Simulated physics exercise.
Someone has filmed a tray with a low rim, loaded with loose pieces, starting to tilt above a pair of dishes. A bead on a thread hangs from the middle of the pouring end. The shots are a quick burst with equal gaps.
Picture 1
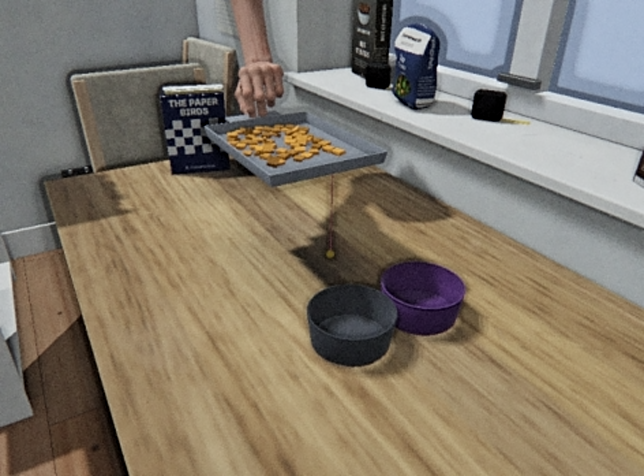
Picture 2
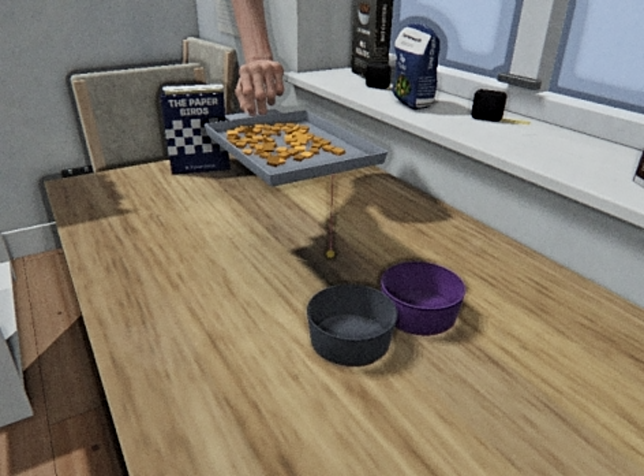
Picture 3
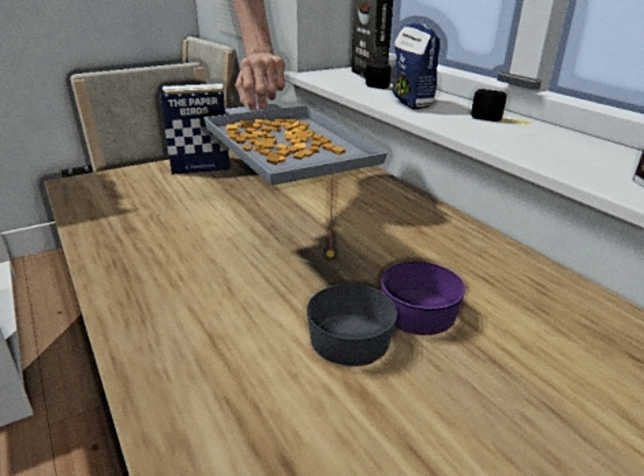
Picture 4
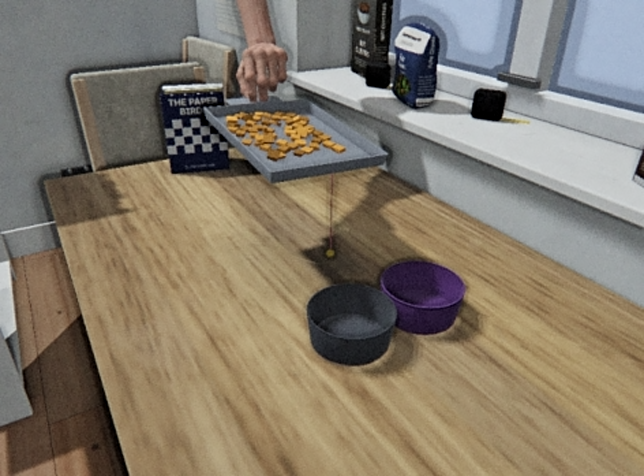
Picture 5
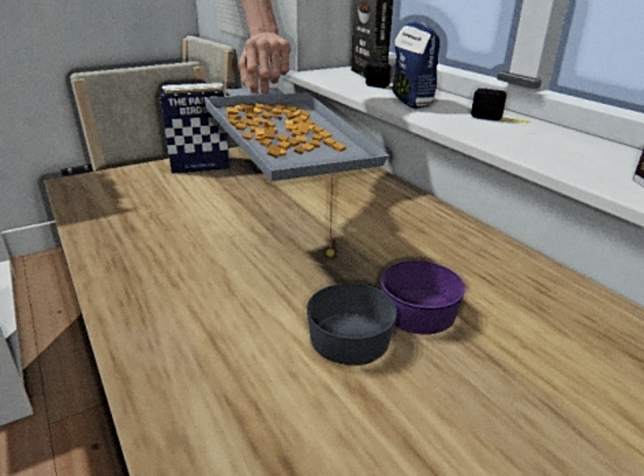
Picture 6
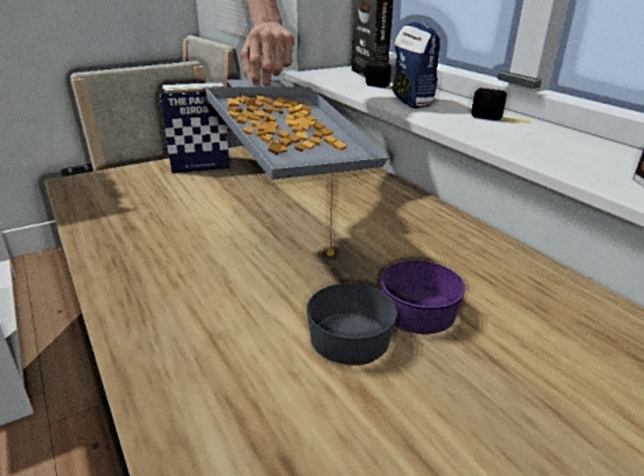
A hand tilting a grey tray of small orange crackers slightly above a wooden table with grey and purple bowls.
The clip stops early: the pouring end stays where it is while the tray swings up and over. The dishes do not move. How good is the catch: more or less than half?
In the dishes lies only the smaller part of it.
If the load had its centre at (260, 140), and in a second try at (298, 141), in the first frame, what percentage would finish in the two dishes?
Roughly 10 per cent, and 10 per cent.
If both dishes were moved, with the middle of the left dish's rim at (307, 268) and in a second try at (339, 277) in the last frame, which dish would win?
At the first place the right dish, at the second the right dish.
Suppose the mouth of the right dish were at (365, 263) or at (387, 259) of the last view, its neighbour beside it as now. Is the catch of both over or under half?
One: Over half. Two: Over half.
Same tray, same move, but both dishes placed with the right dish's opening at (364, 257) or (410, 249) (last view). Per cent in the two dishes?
In turn 90 and 80 in a hundred.
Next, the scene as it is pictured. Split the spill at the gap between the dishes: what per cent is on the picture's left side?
It comes to 70 per cent or so.
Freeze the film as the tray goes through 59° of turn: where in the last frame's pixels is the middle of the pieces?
Close to (351, 143).
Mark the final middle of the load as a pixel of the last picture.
Roughly at (378, 287).
Shortly afterwards, tray tipped steeply; the whole lot on the tray.
Next, tray tipped right over; the bulk on the tray; near a quarter outside both; a little in the air.
Some moments later, tray tipped past a quarter turn; a little in the right dish; all but a few outside both.
In the end, tray tipped past a quarter turn; none at all in the left dish; a little in the right dish; all but a few outside both.
